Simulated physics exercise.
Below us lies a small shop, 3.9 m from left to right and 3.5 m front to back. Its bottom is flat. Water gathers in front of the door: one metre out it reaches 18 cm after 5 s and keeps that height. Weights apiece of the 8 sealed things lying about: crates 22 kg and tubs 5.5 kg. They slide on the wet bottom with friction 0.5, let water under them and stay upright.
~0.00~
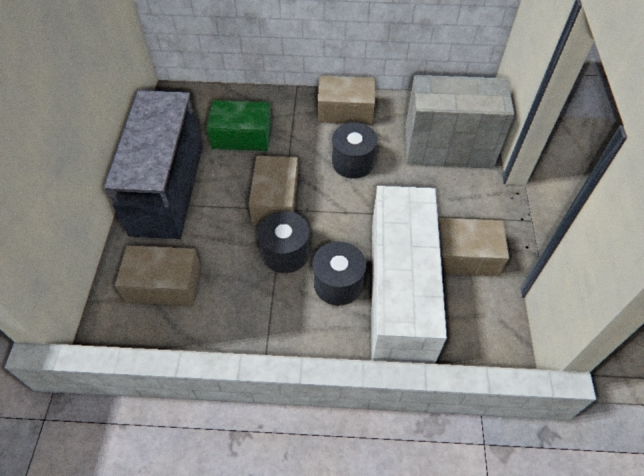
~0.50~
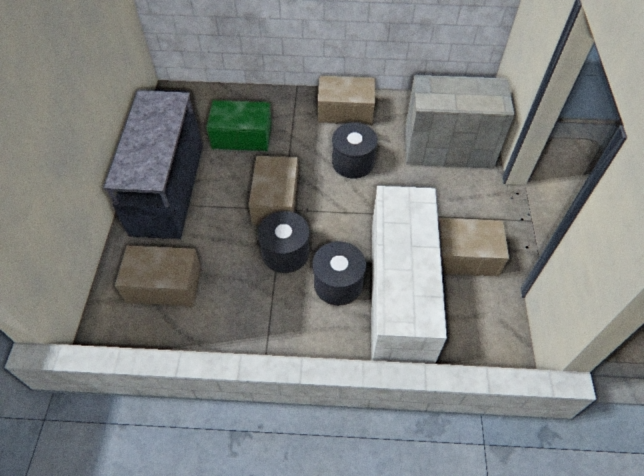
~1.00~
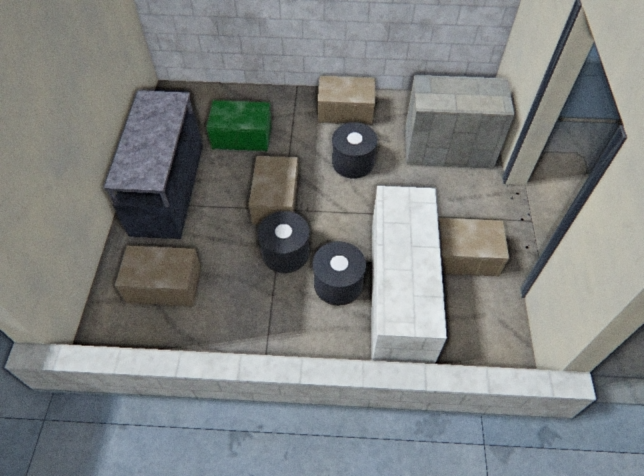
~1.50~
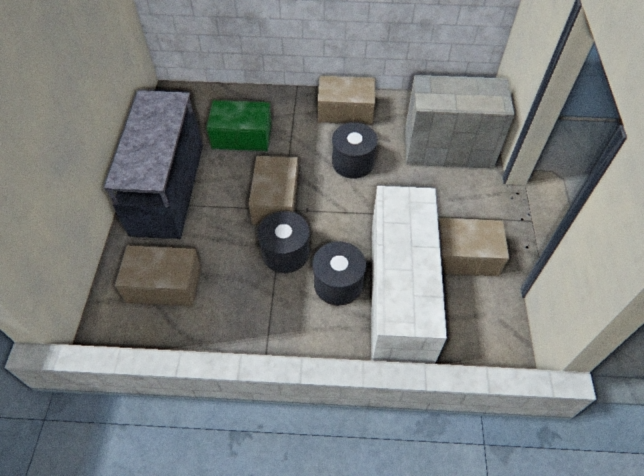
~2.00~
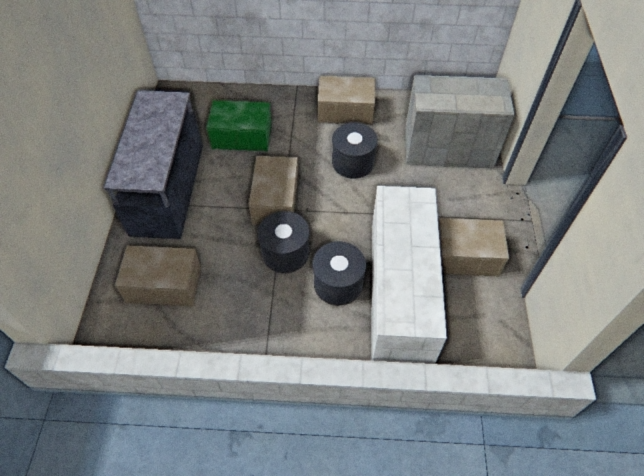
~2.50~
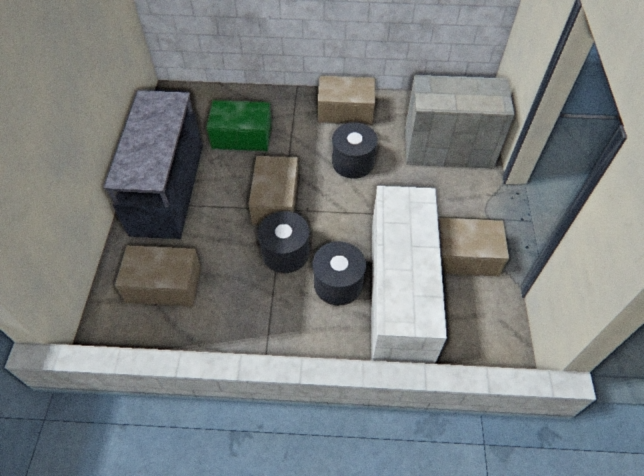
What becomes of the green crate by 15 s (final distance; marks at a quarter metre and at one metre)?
Green crate moves a short way.
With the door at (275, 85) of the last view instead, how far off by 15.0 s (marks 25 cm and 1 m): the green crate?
In that case the green crate ends far away.
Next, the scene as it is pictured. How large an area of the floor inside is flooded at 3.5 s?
About 1.0 m2.
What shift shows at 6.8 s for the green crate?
About 0 cm.
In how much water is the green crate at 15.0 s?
About 14 cm.
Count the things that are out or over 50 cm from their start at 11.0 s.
By then 2.
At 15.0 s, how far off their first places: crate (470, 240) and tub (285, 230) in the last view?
In turn: 140 cm, 100 cm.
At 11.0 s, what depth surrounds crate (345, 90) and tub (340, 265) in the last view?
About 6 and 5 cm.
After 3.5 s the green crate is near (239, 115), 0.0 m from its start, aground; 0 afloat.
After 6.8 s the green crate is near (238, 115), 0.0 m from its start, aground; 0 afloat.
After 11.0 s the green crate is near (238, 112), 0.0 m from its start, aground; 5 afloat.
After 15.0 s the green crate is near (207, 70), 0.8 m from its start, afloat; 8 afloat.
